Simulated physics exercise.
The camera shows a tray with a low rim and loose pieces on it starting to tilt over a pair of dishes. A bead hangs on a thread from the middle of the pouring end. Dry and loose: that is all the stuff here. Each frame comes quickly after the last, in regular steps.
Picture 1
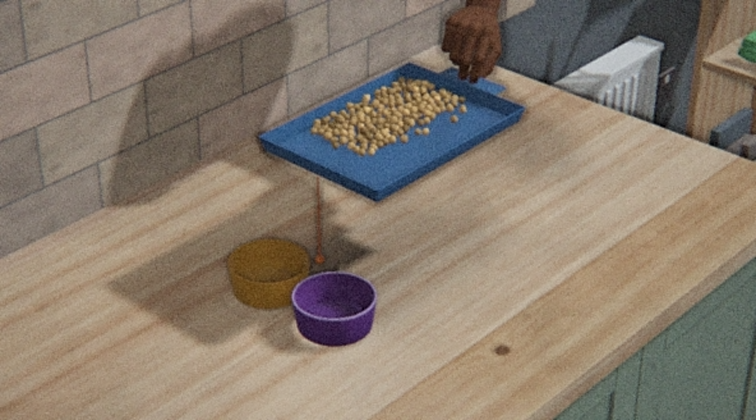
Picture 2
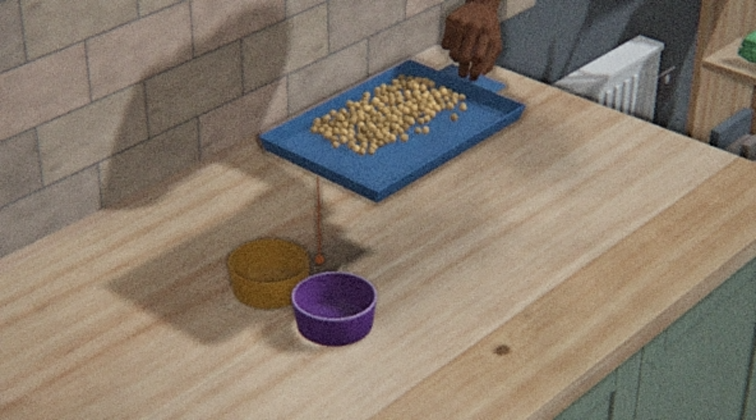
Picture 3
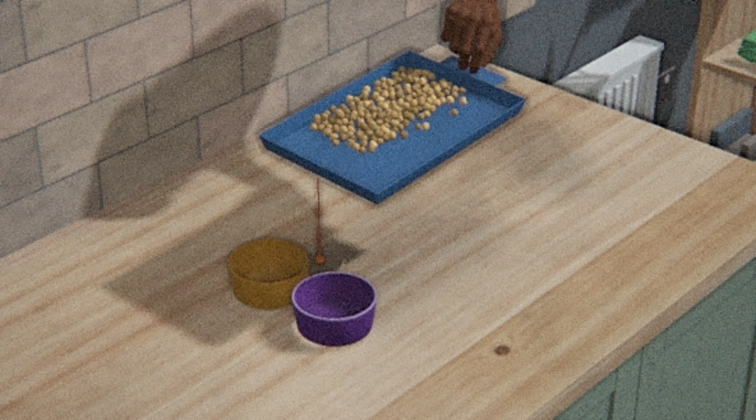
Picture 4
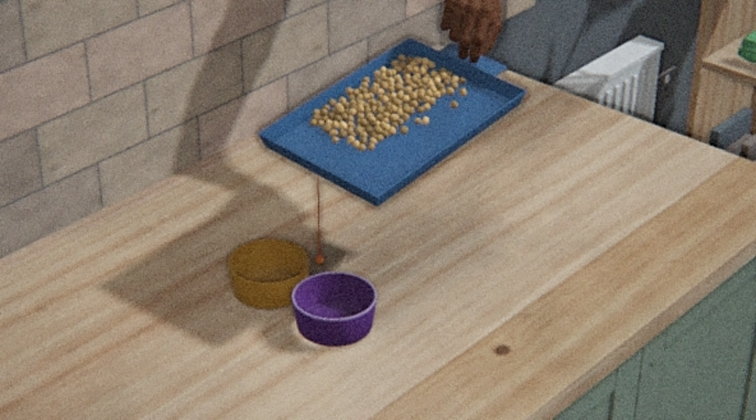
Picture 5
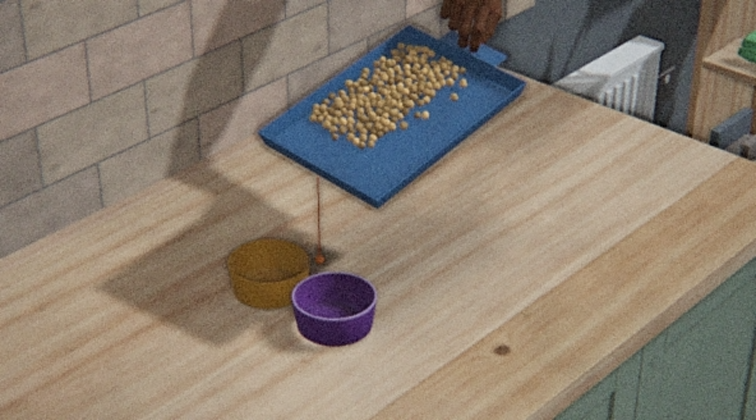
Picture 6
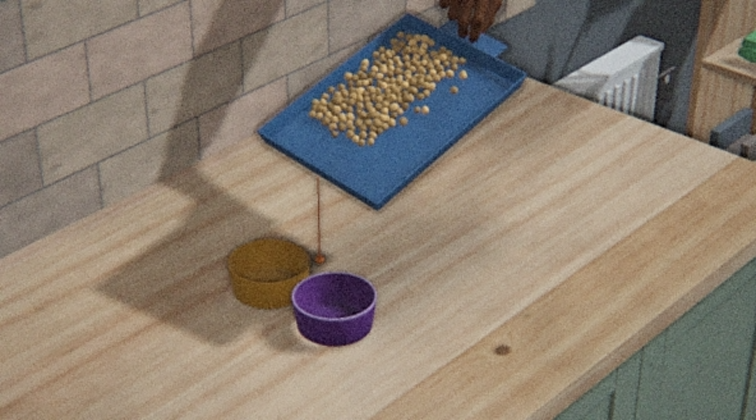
At first, a dark-skinned hand holds a blue tray of dried chickpeas nearly level above a wooden counter, with a mustard dish at left, a purple dish at right and a bead hanging on a thread. Then the hand gradually tilts the tray, its far side rising and right front corner dipping slightly, while the chickpeas barely shift.
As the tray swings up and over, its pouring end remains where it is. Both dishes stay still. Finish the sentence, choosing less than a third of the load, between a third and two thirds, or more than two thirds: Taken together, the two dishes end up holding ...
Taken together, the two dishes end up holding between a third and two thirds of the load.
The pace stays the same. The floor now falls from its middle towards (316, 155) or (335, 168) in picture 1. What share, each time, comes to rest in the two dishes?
Roughly 60 % in the first case and 60 % in the second.
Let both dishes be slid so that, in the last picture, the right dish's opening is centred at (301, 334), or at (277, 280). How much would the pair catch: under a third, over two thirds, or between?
Taking the two places in turn, the answer is less than a third and then under a third.
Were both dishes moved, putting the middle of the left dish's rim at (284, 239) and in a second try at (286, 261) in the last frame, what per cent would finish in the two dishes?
In order, 10 % and 60 %.
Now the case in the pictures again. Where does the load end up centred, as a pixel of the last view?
About (348, 329).
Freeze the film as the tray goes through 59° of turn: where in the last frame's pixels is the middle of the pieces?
Near (366, 154).
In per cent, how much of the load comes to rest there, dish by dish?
Per hundred pieces: Left dish roughly 0, right dish roughly 50.
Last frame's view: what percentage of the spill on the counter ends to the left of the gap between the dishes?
Roughly 20 percent.
Soon, tray tipped steeply; nearly all on the tray; a stray few outside both; a small part in the air.
A while on, tray tipped right over; most on the tray; a small part in the right dish; a small part outside both; a stray few in the air.
Towards the end, tray tipped past a quarter turn; about half in the right dish; about half outside both.
Finally, tray tipped past a quarter turn; about half in the right dish; none in the left dish; about half outside both.
